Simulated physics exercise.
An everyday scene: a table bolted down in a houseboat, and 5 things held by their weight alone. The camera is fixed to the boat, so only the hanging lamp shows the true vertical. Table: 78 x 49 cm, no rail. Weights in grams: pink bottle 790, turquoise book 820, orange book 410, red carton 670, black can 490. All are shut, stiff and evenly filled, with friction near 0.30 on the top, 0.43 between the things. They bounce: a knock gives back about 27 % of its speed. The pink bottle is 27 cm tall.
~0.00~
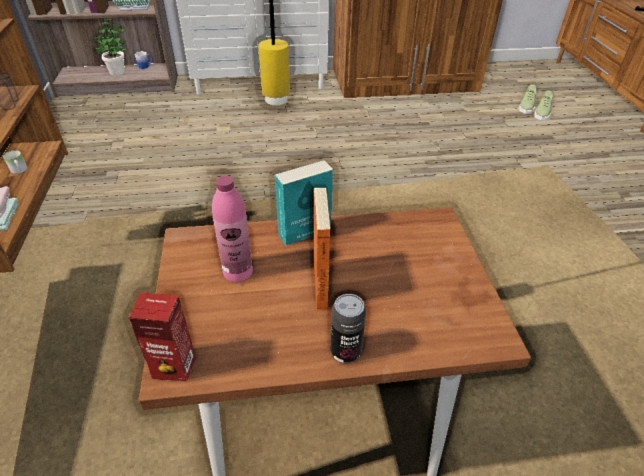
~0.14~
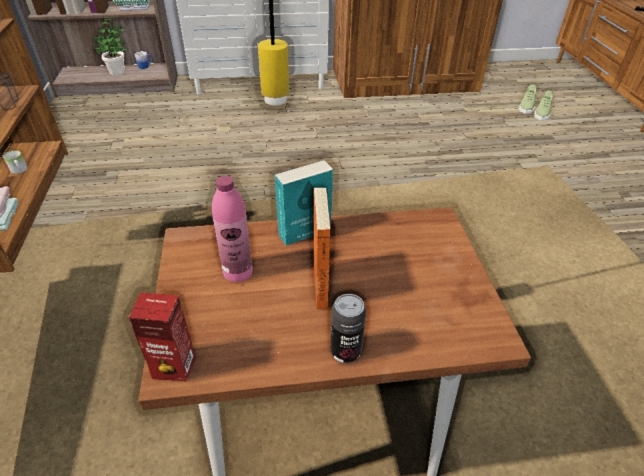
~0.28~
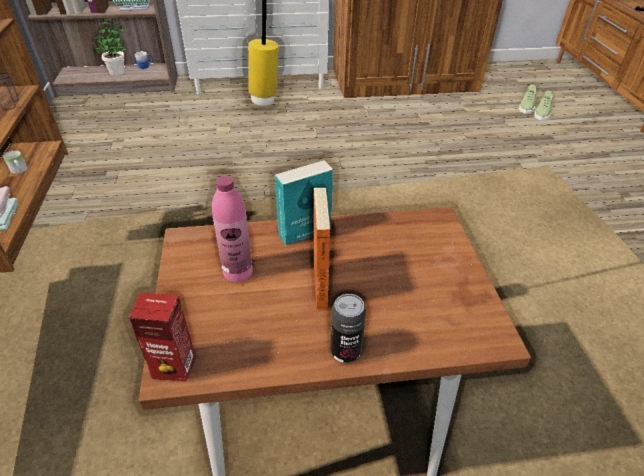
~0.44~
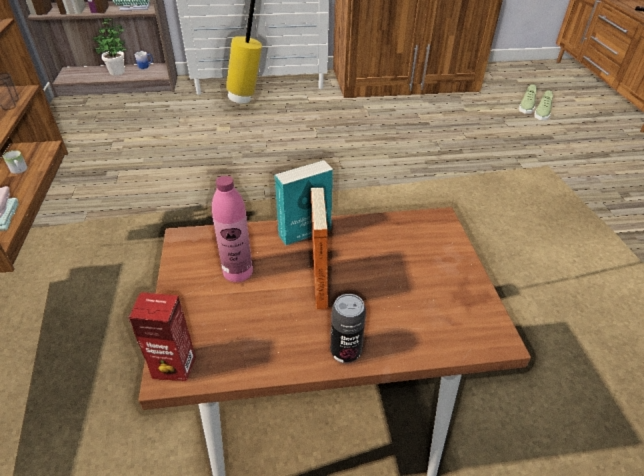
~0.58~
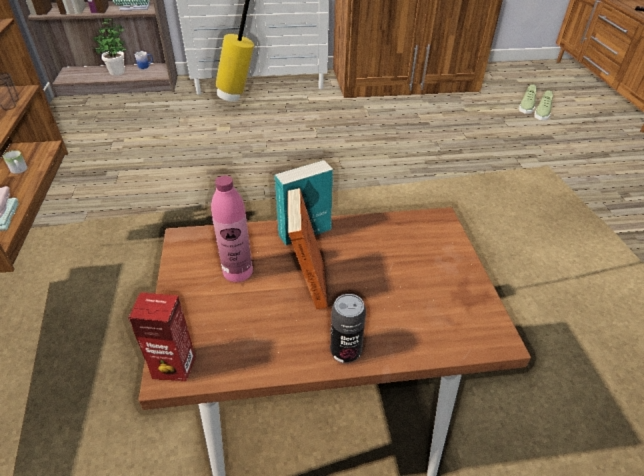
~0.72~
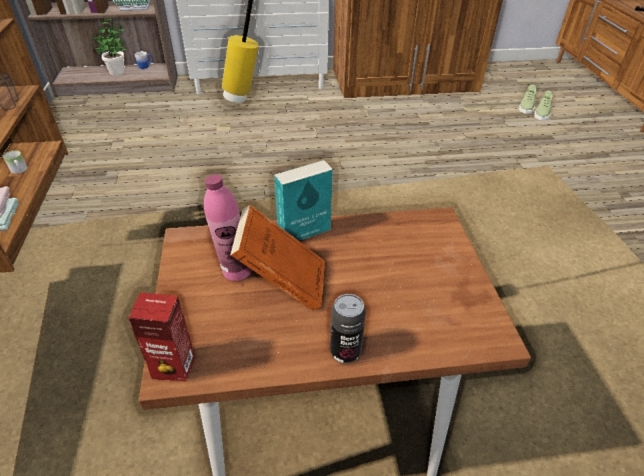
The yellow hanging lamp swung to the left above the floor behind a wooden table, then the upright orange book tipped over leftward and leaned against the pink bottle, nudging it slightly.
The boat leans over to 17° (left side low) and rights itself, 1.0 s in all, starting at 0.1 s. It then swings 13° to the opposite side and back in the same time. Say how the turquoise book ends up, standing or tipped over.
The turquoise book is still upright.
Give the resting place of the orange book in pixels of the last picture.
Near (271, 283).
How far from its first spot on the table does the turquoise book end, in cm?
About 0 cm.
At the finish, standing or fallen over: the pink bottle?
The pink bottle tips over.
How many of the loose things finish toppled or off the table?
2 of them.
By 1.12 s, boat level; pink bottle now off the table; orange book on its side.
By 1.62 s, boat heeled 13°, right side down; orange book on its side.
When it is over (2.6 s), off the table and tipped over, pink bottle; lying over on the table, orange book; the other 3 within 5 cm of the start. End places, in pixels of the last picture, turquoise book near (304, 204).
